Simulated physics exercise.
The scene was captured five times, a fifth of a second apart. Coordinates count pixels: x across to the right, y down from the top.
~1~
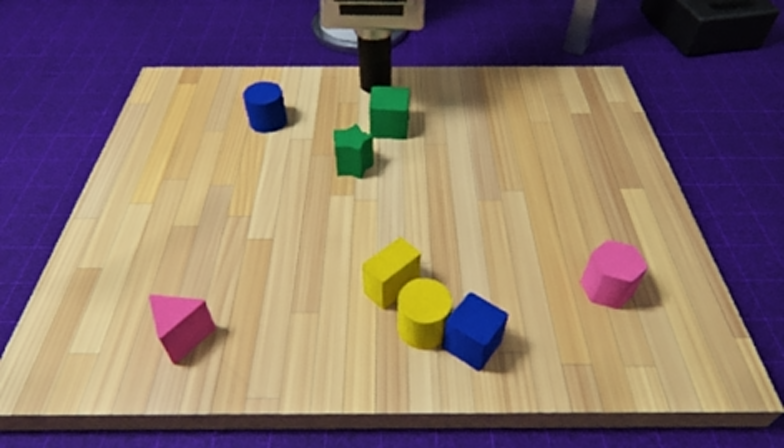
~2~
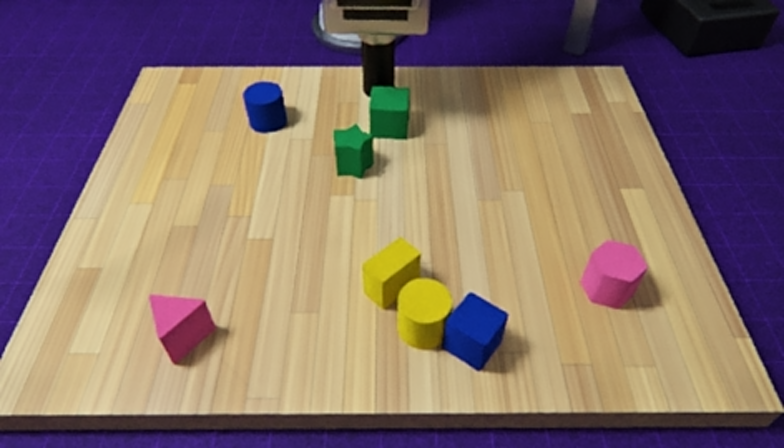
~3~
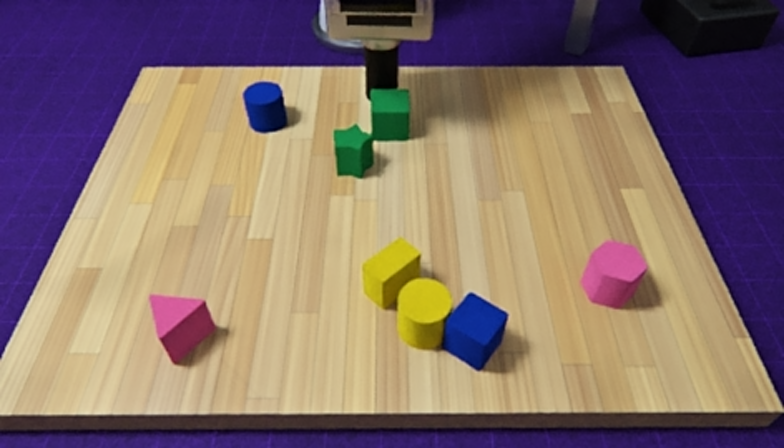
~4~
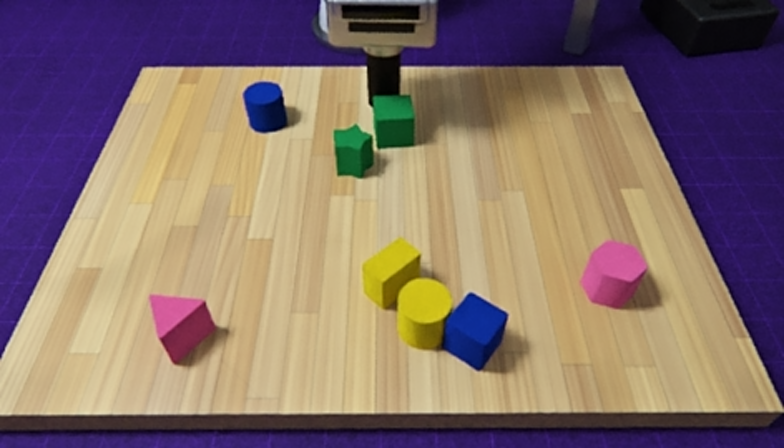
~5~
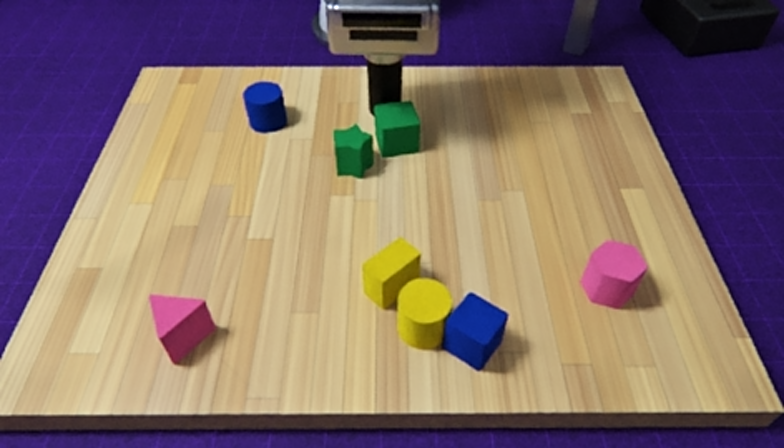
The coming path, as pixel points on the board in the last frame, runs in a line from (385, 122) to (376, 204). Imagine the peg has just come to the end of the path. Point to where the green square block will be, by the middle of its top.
I expect it at (419, 151).
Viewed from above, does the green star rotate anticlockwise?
That would be a no.
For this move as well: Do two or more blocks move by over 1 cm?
Yes, that is what happens.
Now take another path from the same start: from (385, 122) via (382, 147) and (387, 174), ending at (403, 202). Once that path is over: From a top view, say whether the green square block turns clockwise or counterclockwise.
My answer: Anticlockwise.
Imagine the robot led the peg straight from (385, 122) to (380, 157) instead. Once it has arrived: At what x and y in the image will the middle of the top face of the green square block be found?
I'd place it at (411, 143), taking the centre of its top.
What follows on the original path. One third of the way, peg (382, 135); green square block (406, 137), turned 35° anticlockwise.
Two thirds of the way, peg (379, 162); green star (344, 145), turned 45° clockwise; green square block (418, 150), turned 65° anticlockwise.
At the end, peg (375, 192); green star (343, 146), turned 55° clockwise; green square block (419, 151), turned 70° anticlockwise.
